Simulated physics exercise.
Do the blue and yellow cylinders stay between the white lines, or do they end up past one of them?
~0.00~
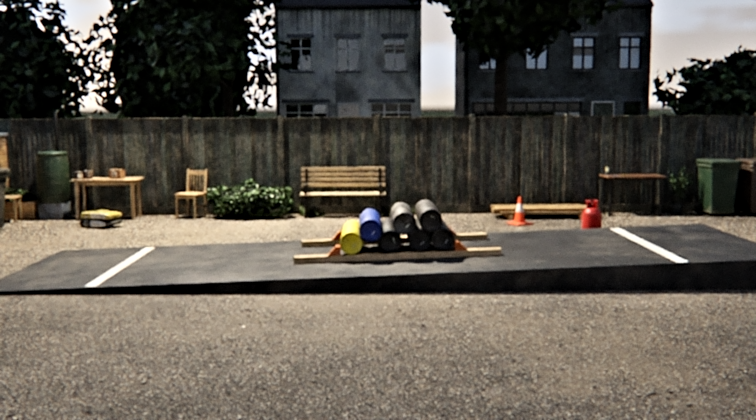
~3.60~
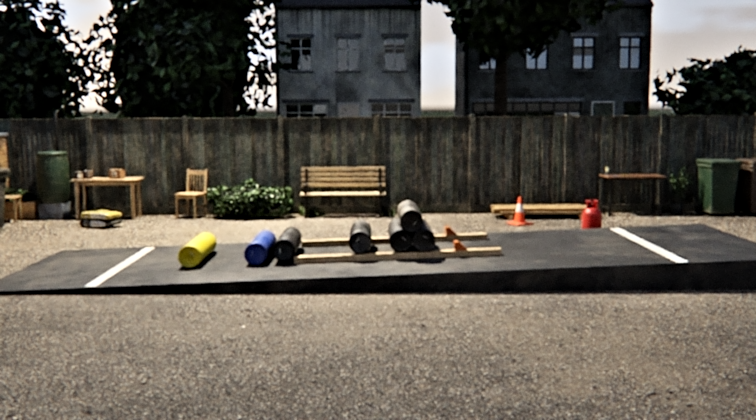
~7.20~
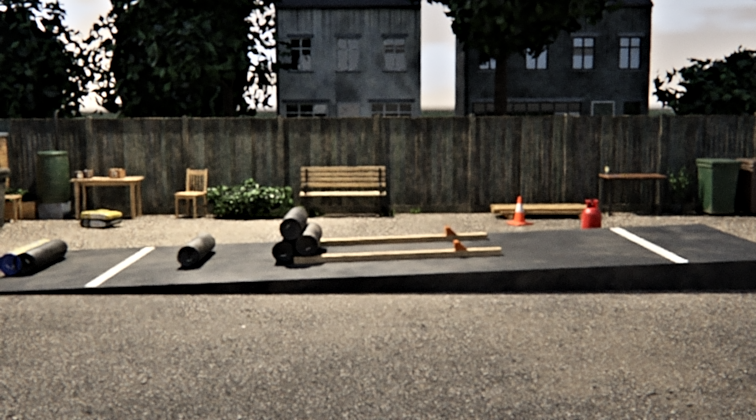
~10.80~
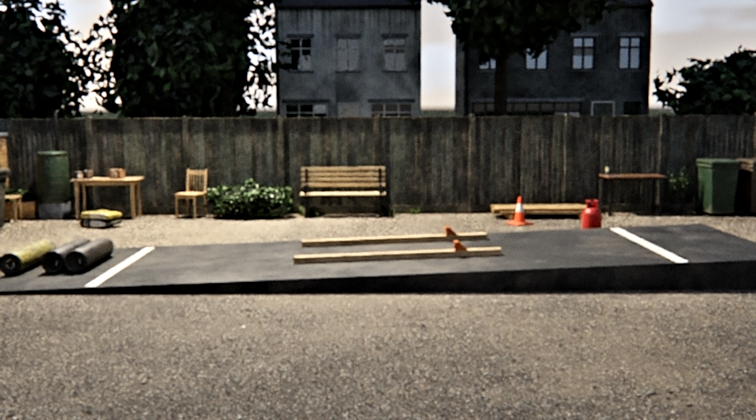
They both end up past a line. The blue and the yellow cylinder roll off the bearers and cross the white line on the left.
